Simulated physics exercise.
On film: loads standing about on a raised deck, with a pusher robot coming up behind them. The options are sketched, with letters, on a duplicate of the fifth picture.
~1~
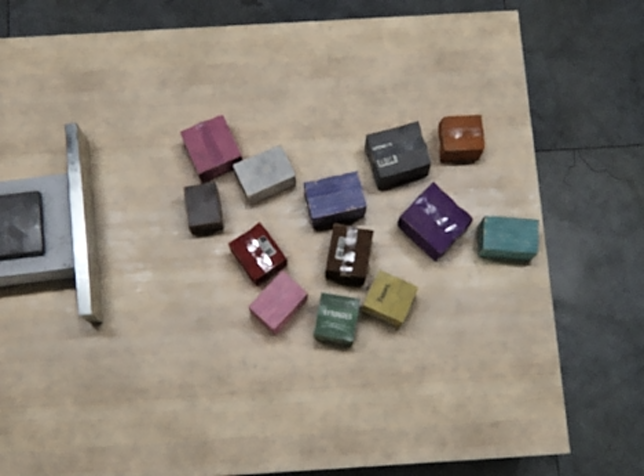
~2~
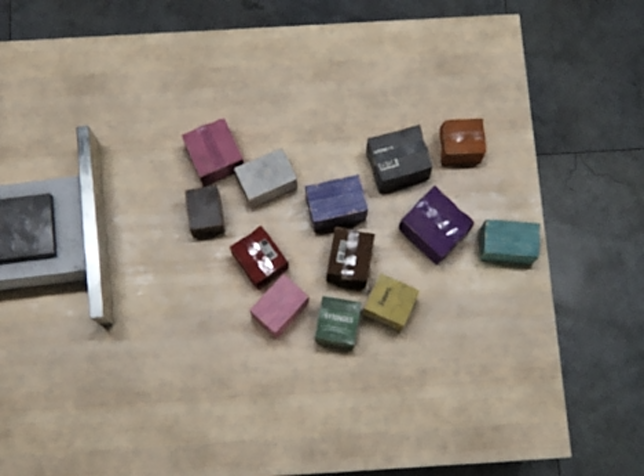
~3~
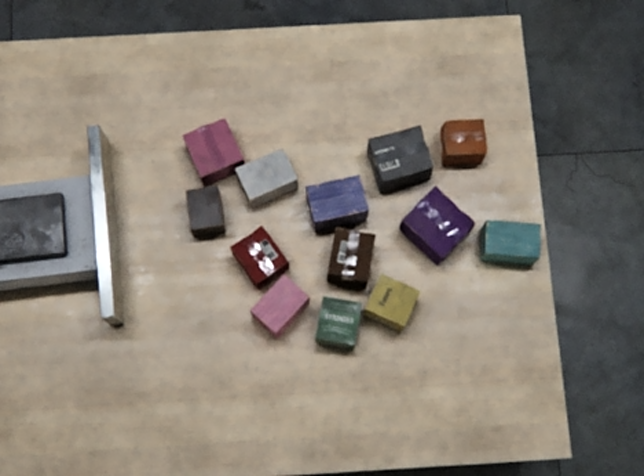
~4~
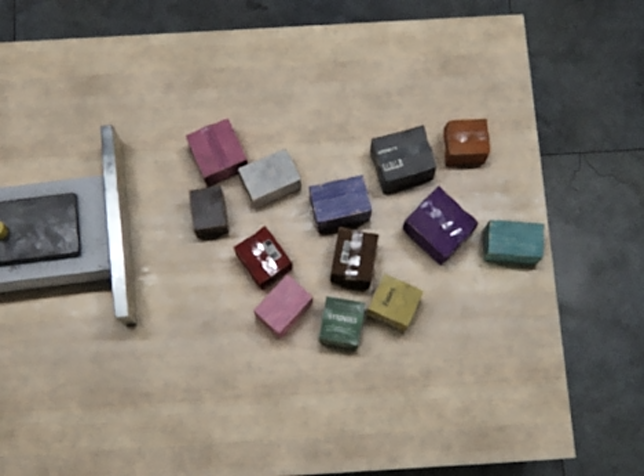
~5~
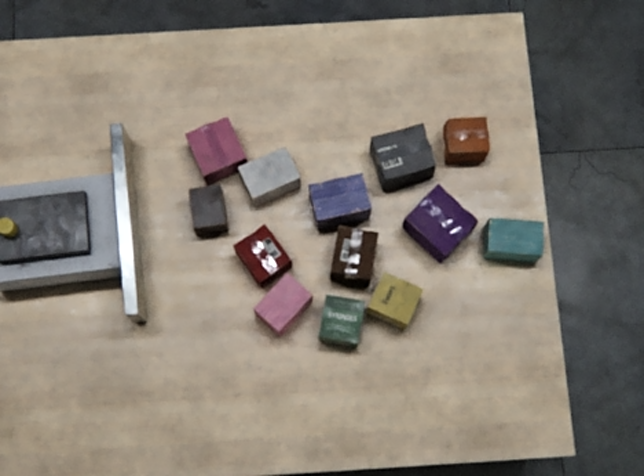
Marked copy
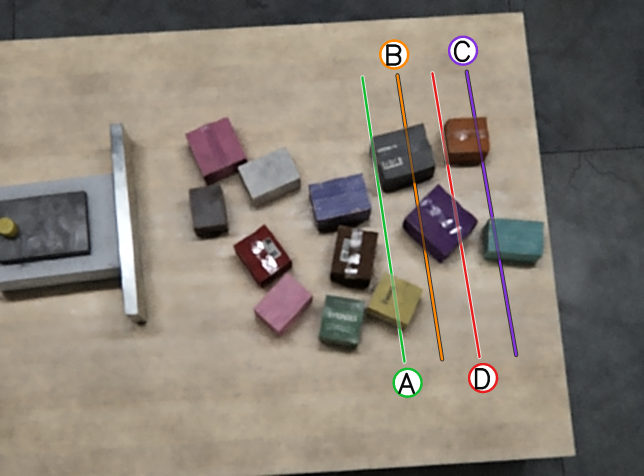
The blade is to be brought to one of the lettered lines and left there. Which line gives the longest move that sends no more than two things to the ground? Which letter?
It can go as far as B.
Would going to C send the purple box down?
By then, yes.
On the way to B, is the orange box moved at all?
By then, yes.
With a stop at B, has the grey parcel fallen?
No.
On the marked copy, A at (383, 215); B at (419, 213); C at (491, 209); D at (455, 211).
Taking B. A third of the way, robot (157, 219); pink box (255, 148); white crate (296, 180).
Two thirds of the way, robot (263, 213); turquoise crate (520, 241); orange box (484, 132).
When it is over, robot (346, 208); orange box over the edge; turquoise crate over the edge; two fallen.
As for the rest, A is within the limit but short; C drops five; D drops three.
